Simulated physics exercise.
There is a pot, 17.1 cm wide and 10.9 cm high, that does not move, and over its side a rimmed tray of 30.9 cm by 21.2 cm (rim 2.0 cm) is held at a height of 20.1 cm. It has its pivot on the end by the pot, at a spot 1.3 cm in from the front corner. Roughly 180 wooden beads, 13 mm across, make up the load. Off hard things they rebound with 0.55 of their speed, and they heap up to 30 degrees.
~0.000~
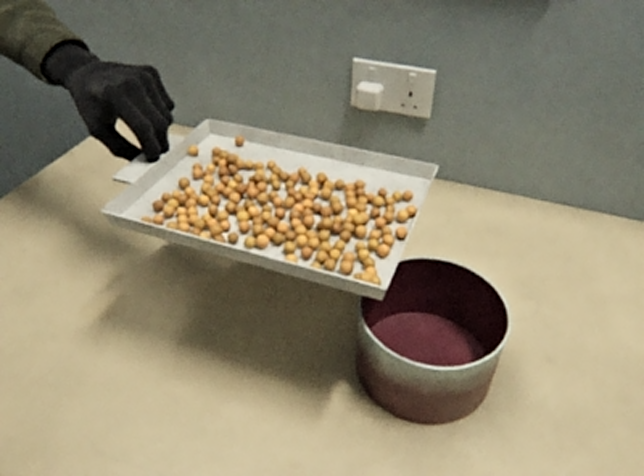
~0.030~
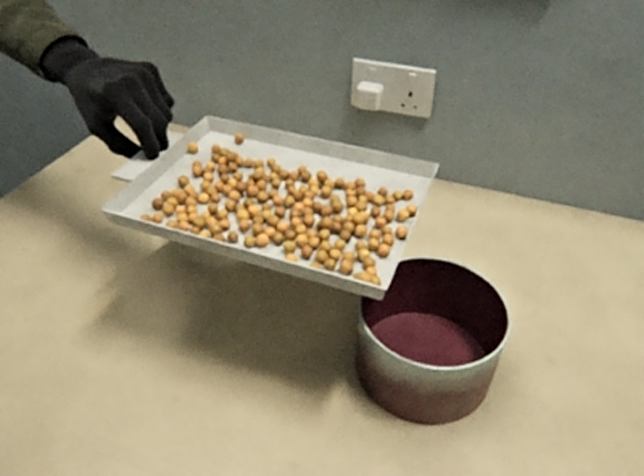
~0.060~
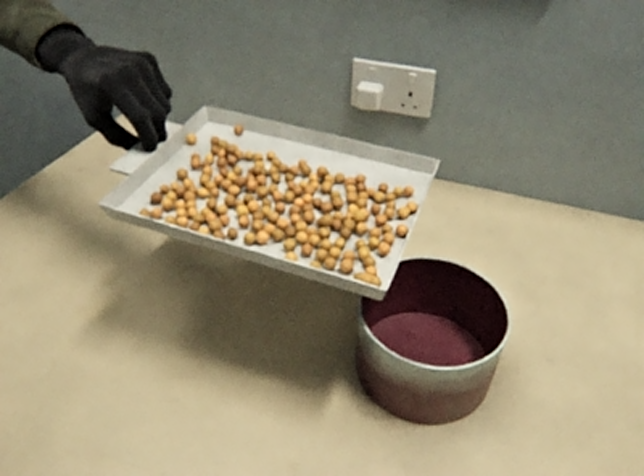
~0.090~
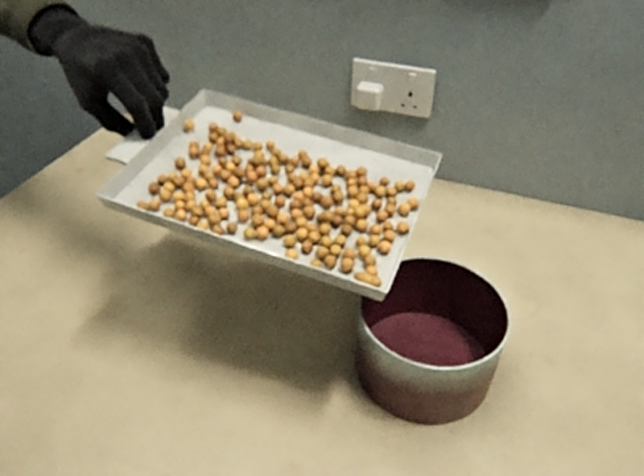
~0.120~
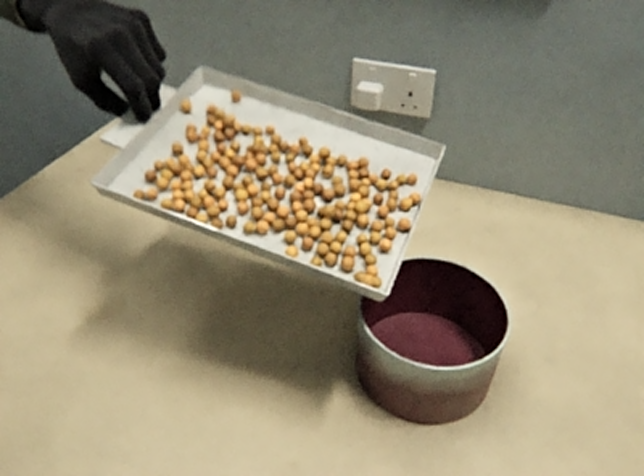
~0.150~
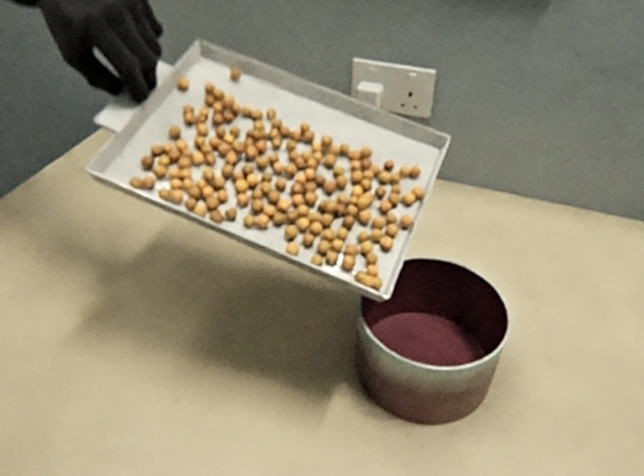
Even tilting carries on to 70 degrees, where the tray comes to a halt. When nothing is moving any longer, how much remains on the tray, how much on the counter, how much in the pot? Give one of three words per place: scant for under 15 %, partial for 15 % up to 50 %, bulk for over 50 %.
Tray - partial, counter - bulk, pot - scant.
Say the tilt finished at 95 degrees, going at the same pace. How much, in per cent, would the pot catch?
I'd expect some 0 per cent in the pot.
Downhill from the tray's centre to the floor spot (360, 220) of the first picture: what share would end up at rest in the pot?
My guess is roughly 40 percent.
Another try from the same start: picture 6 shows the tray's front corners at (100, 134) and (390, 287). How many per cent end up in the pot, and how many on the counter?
In the pot: 40 per cent; on the counter: 25 per cent.
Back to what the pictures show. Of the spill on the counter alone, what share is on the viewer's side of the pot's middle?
Some 100 per cent.
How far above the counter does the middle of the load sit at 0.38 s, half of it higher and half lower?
Some 30 cm.
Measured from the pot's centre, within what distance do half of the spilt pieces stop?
Some 30 cm, give or take.
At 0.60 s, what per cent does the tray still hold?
Value: About 45%.
Then, at 0.29 s, tilt 48 degrees; the tray holds 100 %, the pot 0 %.
Then, at 0.38 s, tilt 65 degrees; the tray holds 100 %, the pot 0 %.
After 0.60 s, tilt 70 degrees; the tray holds 45 %, the pot 0 %.
At rest (2.0 s), tray 30 %, counter 70 %, pot 0 %.
